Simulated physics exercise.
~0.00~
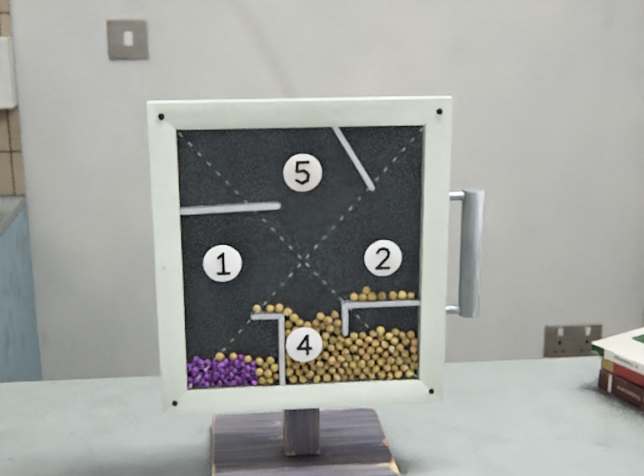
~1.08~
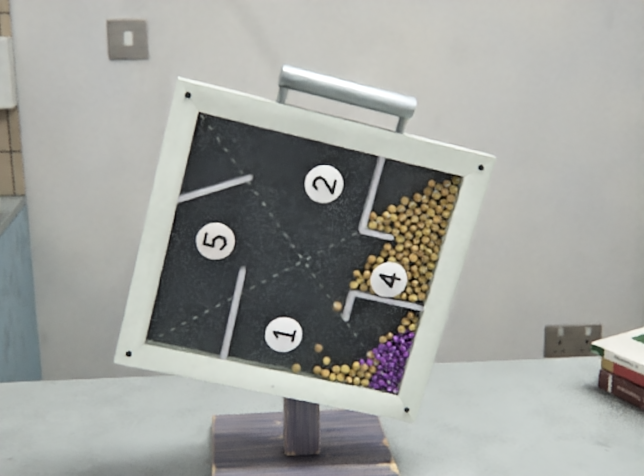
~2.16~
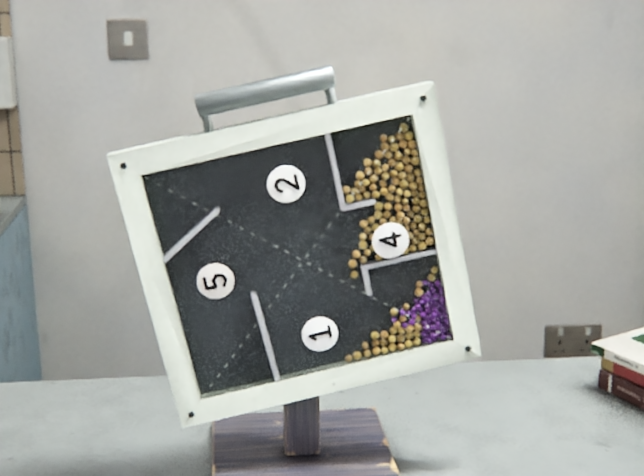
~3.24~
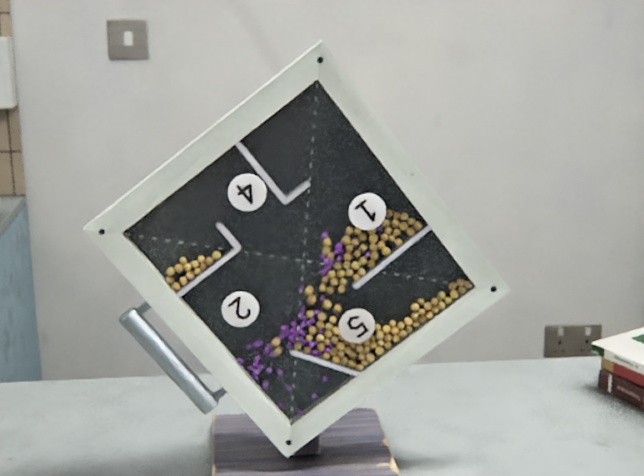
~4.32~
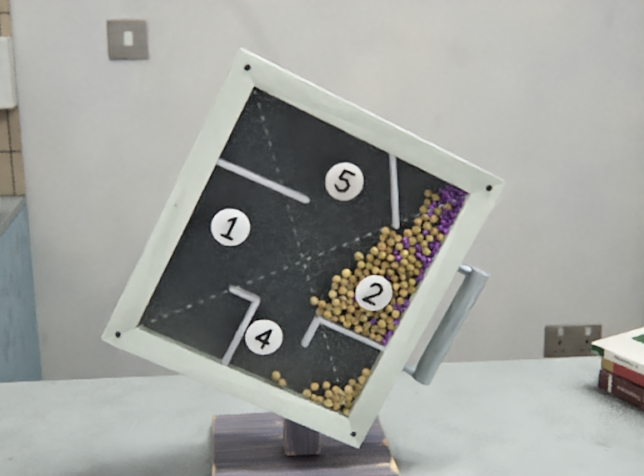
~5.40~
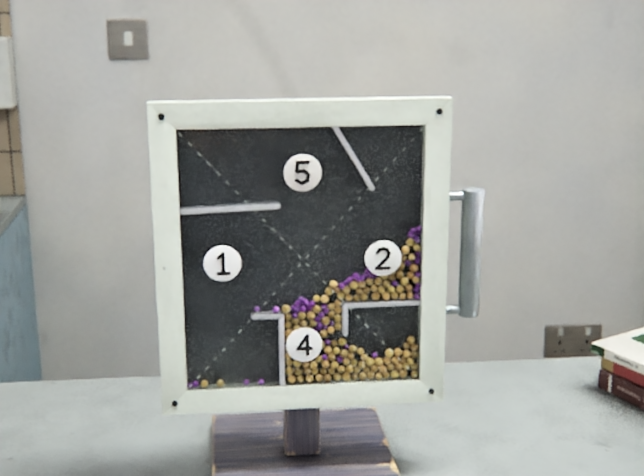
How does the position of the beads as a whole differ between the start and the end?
At the start the beads lie lower, mostly along the bottom of the box. At the end they sit higher overall, with many more heaped above the ledge on the right.
